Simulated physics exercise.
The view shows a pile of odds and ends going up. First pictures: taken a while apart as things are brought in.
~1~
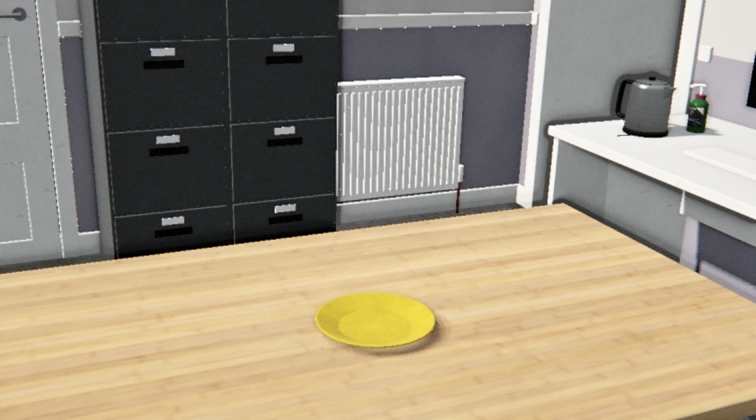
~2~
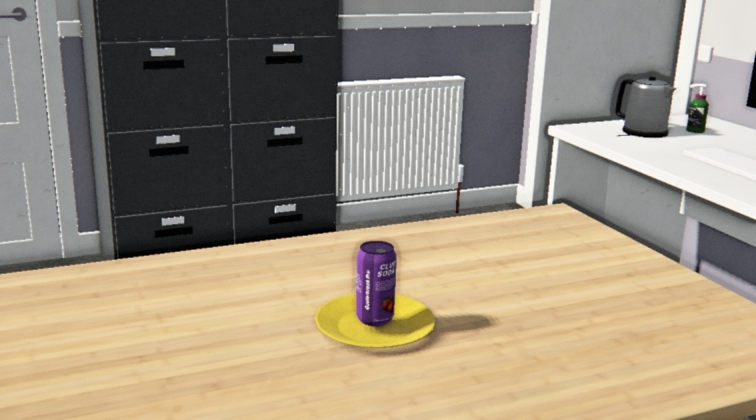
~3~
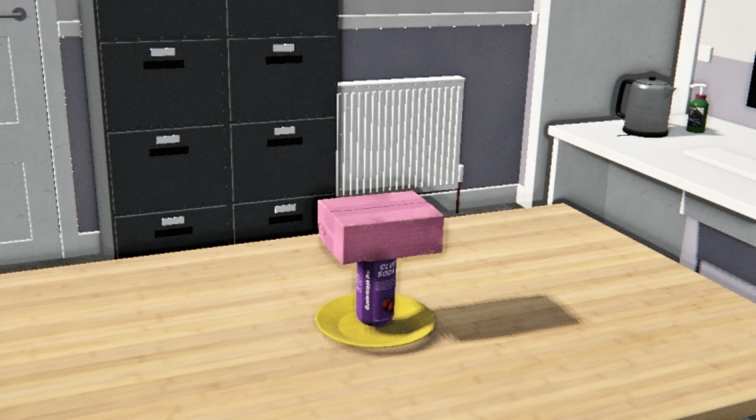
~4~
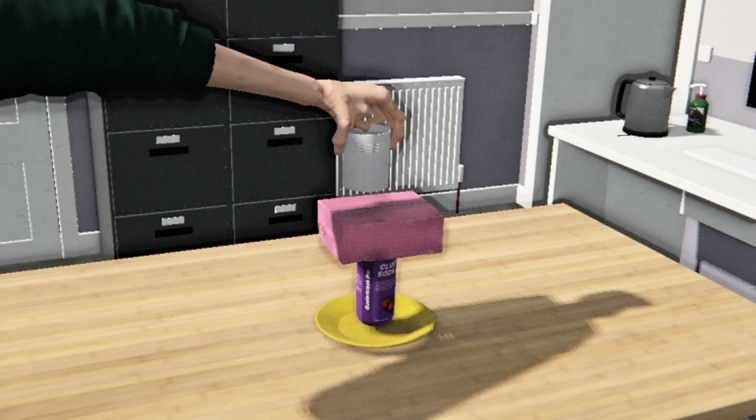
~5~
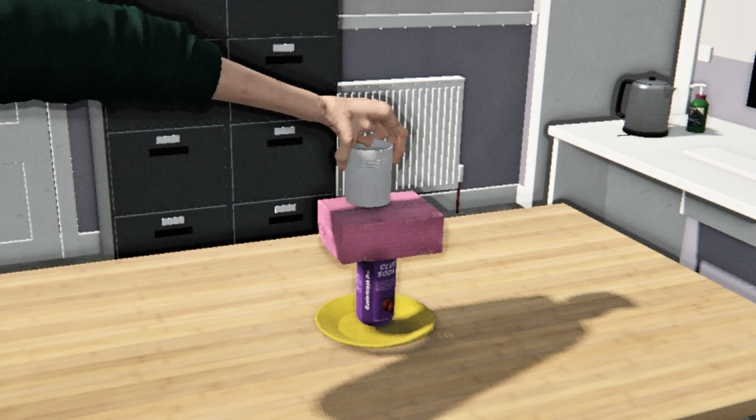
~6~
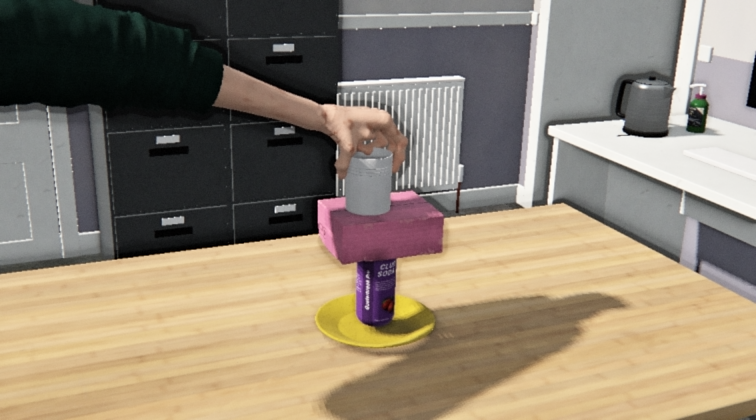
To begin with, a yellow plate lies alone on a wooden table, then a purple can appears upright on it and a pink box appears across the can. A hand reaches in from the left holding a white cup above the box, lowers it onto the top and keeps hold of it.
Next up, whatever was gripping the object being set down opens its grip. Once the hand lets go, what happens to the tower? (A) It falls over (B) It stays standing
B.
Then, 0.50 s past the last view, nothing moves.
Then, 1.30 s past the last view, white cup resting near (367, 182).
Finally, all 4 still in place. Final places as the last picture's camera would see them, white cup near (365, 182). The pile stays up.
